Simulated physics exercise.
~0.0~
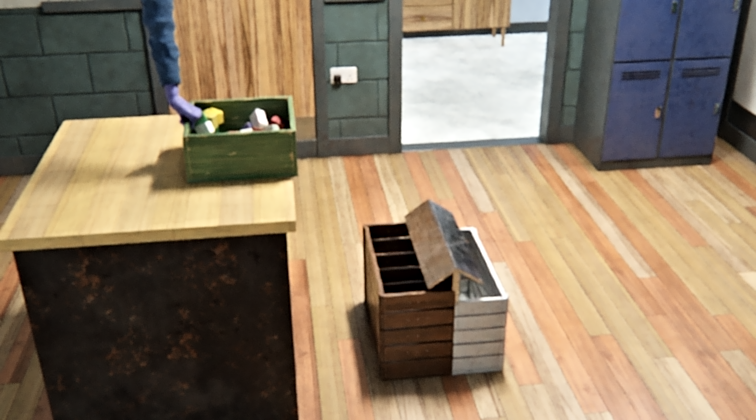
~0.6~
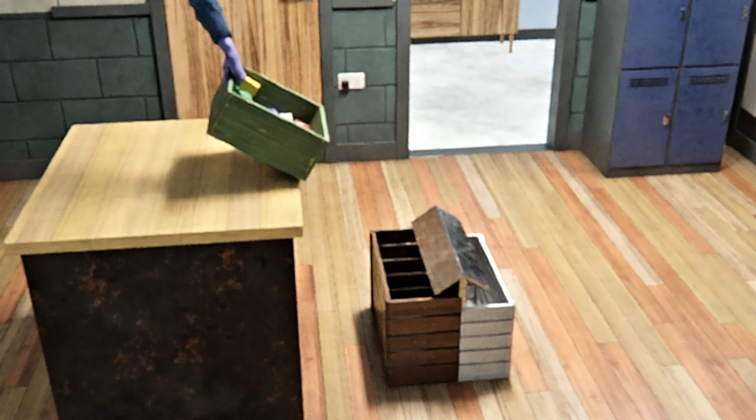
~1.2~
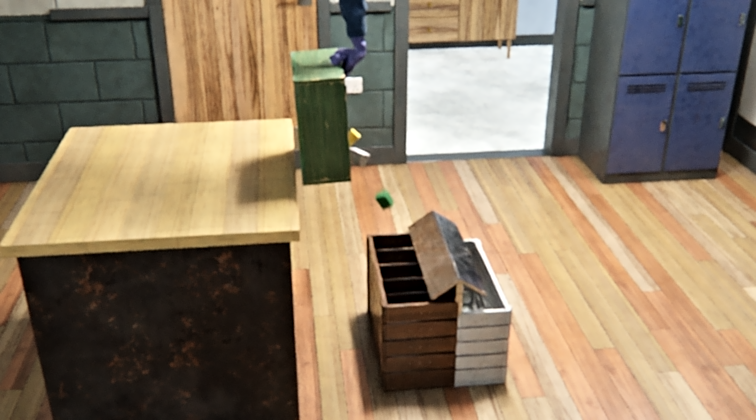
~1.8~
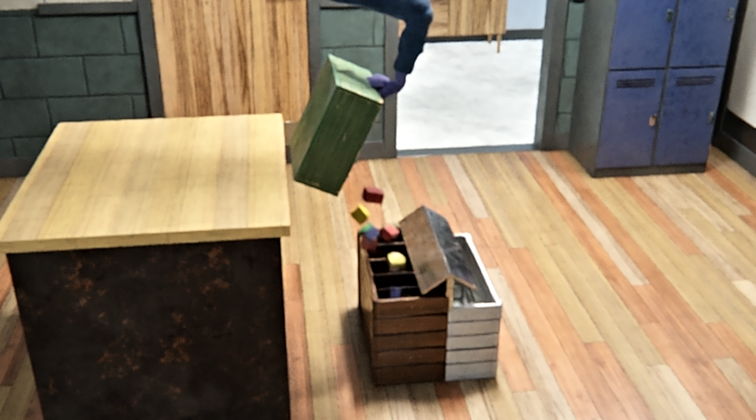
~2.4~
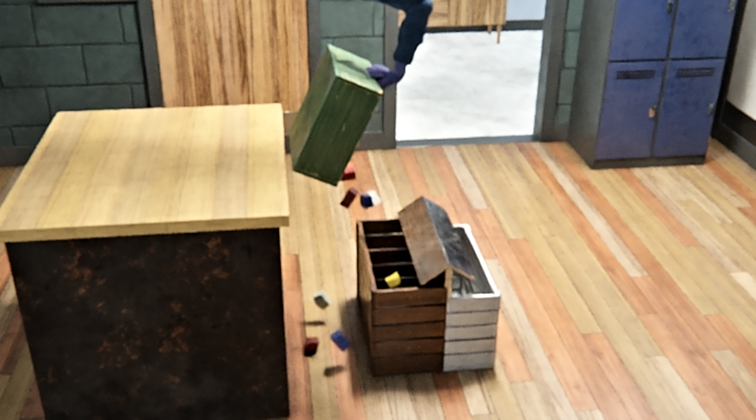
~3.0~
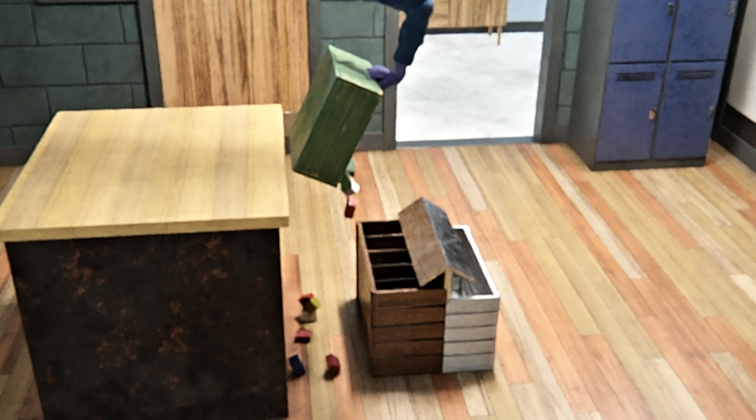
In a room with a plank floor and green block walls, a slightly swaying camera looks down on a wood-topped bench at the left and blue lockers at the back right. A green tote of colourful toy bricks sits at the bench's end, and on the floor to its right stand a brown wooden bin and a white bin, with a sloped ridge over their divide. A gloved hand lifts the tote, swings it right and tips it past upright. Bricks tumble out, some into the wooden bin. Finally, with the tote held still, others lie or drop between bench and bin.
